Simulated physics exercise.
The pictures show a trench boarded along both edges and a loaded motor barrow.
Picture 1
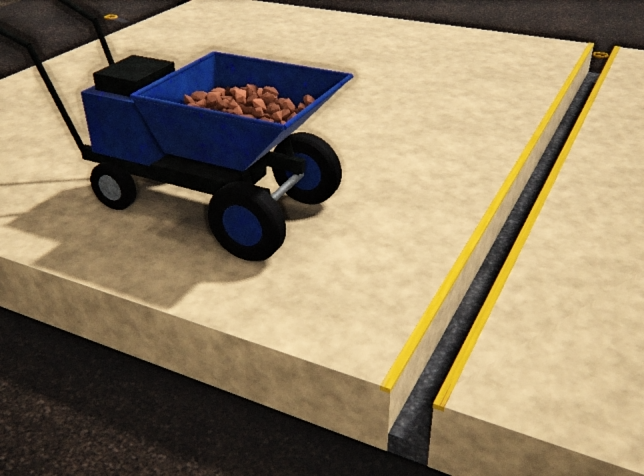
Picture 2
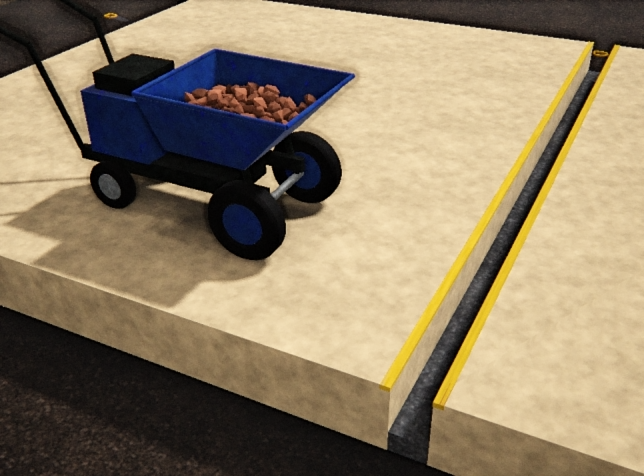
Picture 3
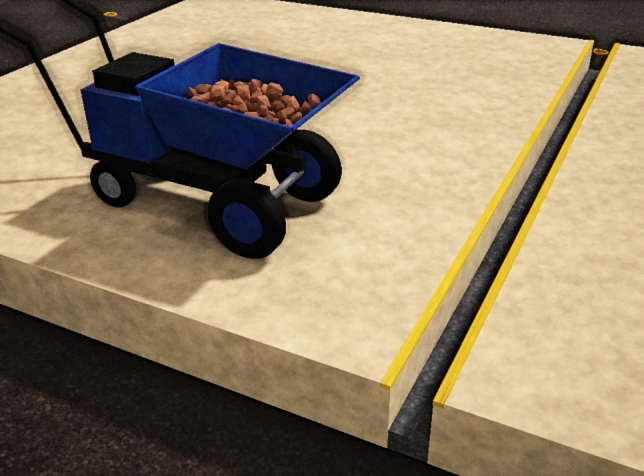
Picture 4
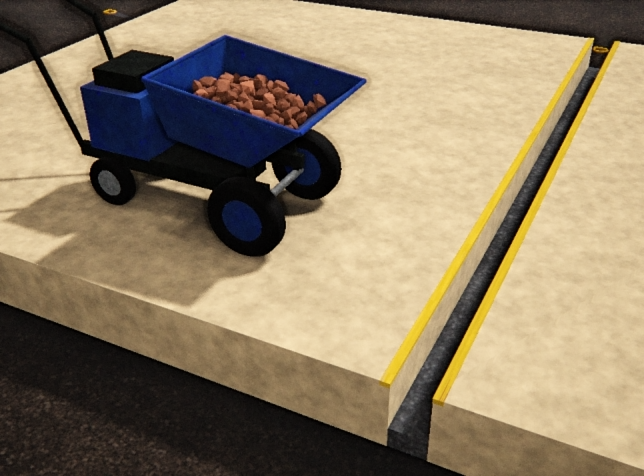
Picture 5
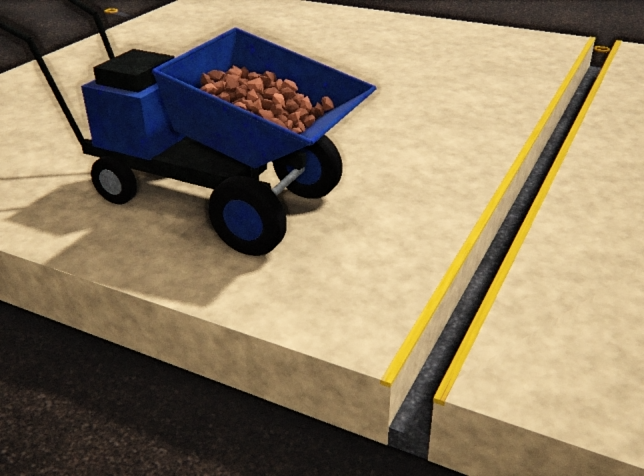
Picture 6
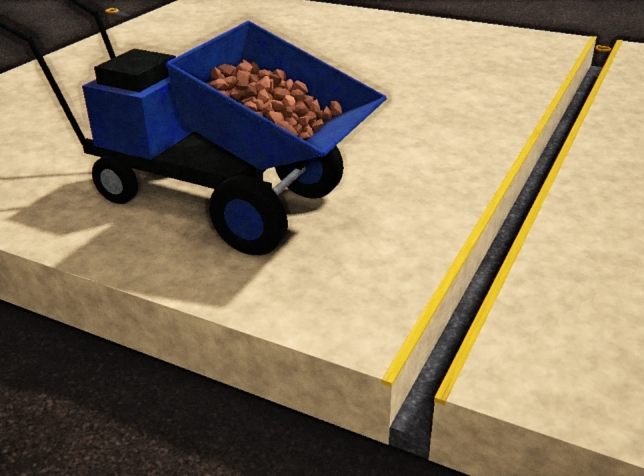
The clip opens on a blue motor barrow with black wheels, loaded with reddish-brown rubble, standing on a pale slab left of a narrow, yellow-edged trench. Its skip sits level at first, then gradually tilts forward to the right, its back rising, while the wheels stay in place and the rubble remains inside.
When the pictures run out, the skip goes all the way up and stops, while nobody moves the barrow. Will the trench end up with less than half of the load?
The portion in the trench is the lesser one.
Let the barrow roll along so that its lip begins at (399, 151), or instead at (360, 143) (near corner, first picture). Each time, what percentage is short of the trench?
First spot 0 per cent, second spot 0 per cent.
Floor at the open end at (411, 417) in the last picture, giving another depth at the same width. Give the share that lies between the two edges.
The share would be roughly 30 per cent.
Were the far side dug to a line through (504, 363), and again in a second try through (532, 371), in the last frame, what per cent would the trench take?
30 % and 30 %, give or take.
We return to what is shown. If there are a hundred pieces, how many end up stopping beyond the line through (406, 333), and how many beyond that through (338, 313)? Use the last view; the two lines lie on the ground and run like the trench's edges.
About 40 % and 90 %.
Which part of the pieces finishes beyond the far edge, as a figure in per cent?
That share is about 0 percent.
Soon, skip tipped steeply; all in the skip.
A while on, skip tipped right over; most in the skip; about a quarter short of the trench.
Towards the end, skip tipped right over; a small part in the skip; about two thirds short of the trench; about a quarter in or heaped over the trench.
Finally, skip tipped right over; a small part in the skip; about two thirds short of the trench; about a third in or heaped over the trench; none beyond it.
